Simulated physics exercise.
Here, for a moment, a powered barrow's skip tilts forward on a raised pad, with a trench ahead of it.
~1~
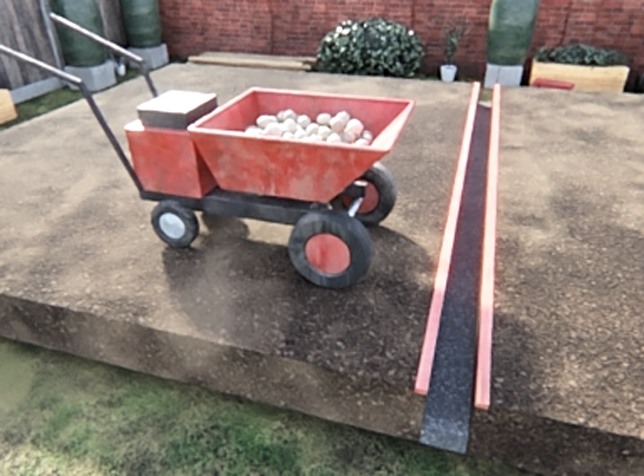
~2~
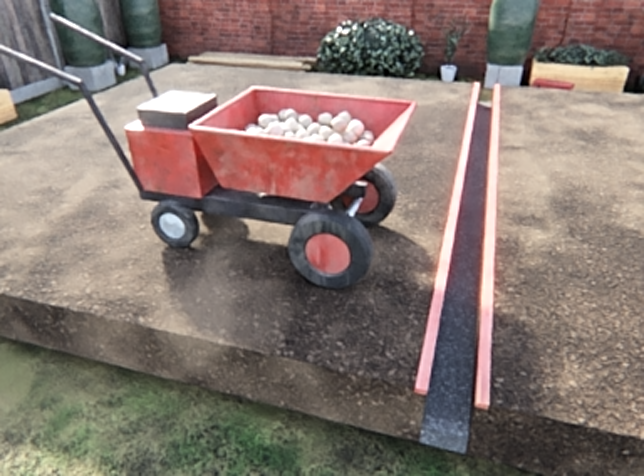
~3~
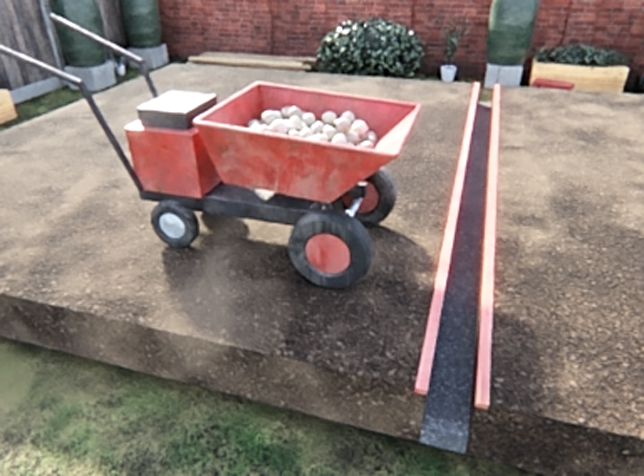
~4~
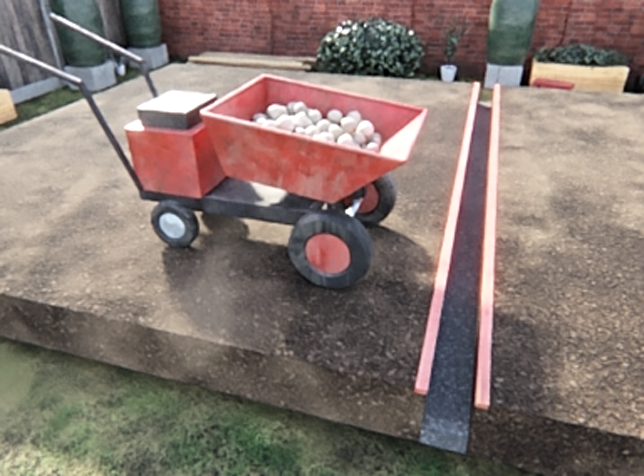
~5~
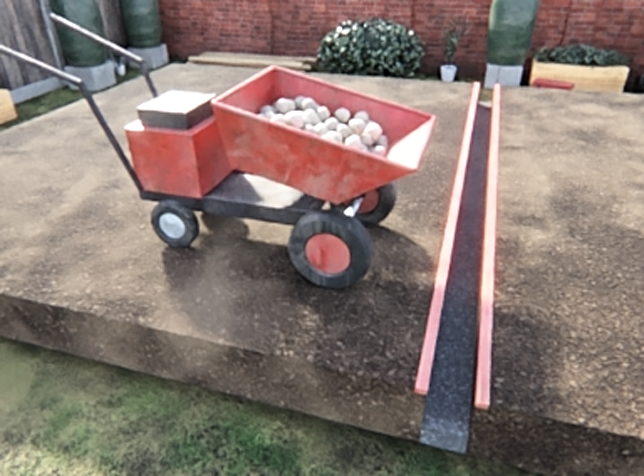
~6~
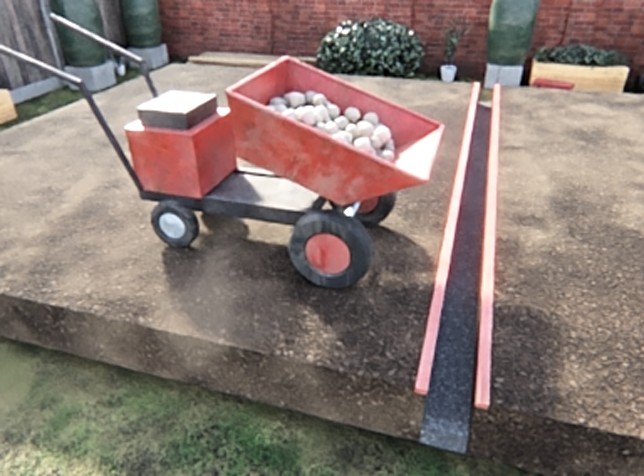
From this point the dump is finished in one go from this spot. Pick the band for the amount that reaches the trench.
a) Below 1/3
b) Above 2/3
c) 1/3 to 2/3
1/3 to 2/3.
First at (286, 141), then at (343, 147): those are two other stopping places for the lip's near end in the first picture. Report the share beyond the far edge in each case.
Around 0 and 10 per cent respectively.
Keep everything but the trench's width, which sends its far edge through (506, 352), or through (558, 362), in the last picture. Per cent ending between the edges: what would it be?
Result, try 1: 70 in a hundred; try 2: 100 in a hundred.
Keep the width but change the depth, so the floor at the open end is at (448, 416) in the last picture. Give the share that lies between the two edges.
Something like 30 %.
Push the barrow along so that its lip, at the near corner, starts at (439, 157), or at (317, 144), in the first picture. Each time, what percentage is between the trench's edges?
You'd see around 0 per cent the first time and around 30 per cent the second.
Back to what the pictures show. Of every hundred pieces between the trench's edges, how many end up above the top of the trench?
Around 10 in a hundred.
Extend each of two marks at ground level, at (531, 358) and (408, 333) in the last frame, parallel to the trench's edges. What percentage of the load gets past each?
20 % and 80 %, in that order.
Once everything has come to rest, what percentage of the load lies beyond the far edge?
Roughly 30 in a hundred.
Soon after the last picture, skip tipped steeply; all in the skip.
A little later, skip tipped right over; about half in the skip; about a quarter in or heaped over the trench; about a quarter beyond it.
Later still, skip tipped right over; about a quarter in the skip; about half in or heaped over the trench; about a third beyond it.
At rest, skip tipped right over; about a quarter in the skip; about half in or heaped over the trench; about a third beyond it.
